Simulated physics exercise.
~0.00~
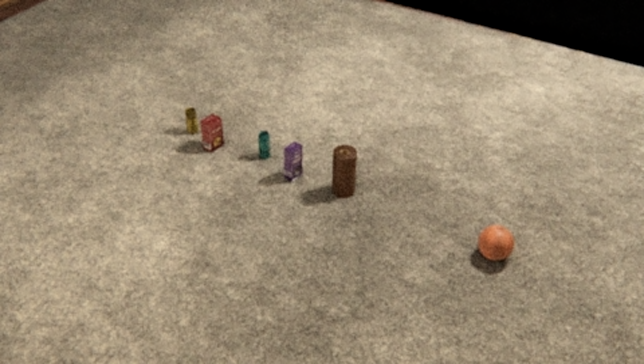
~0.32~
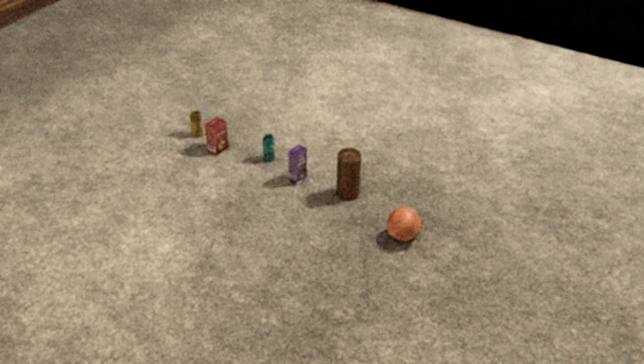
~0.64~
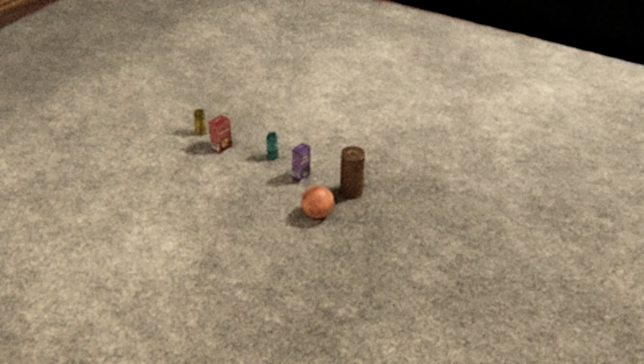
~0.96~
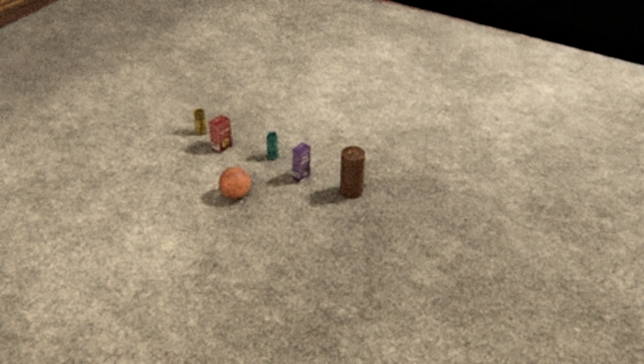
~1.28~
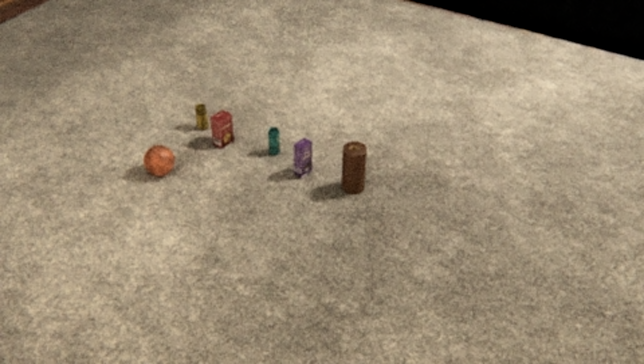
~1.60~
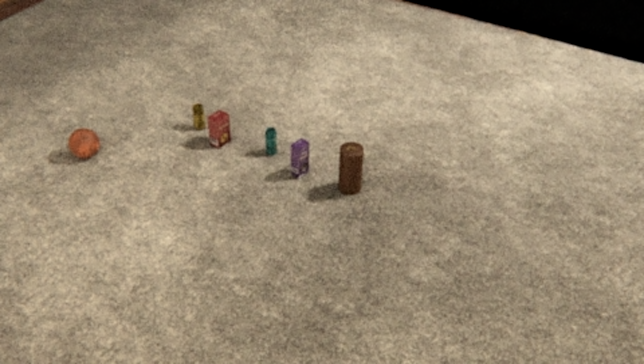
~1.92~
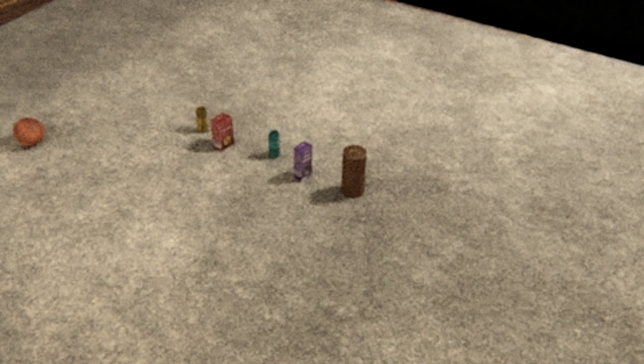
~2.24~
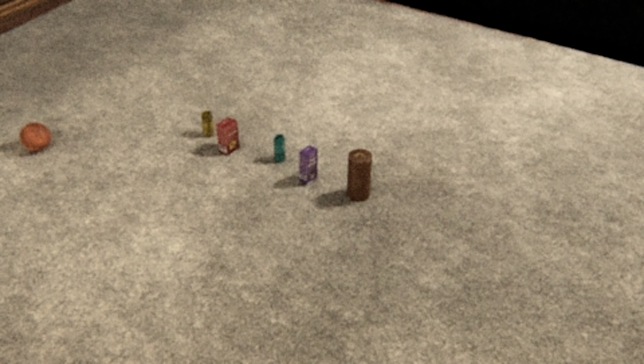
Orange ball rolling left across a speckled floor, passing in front of five standing household items and stopping at far left, all still upright.
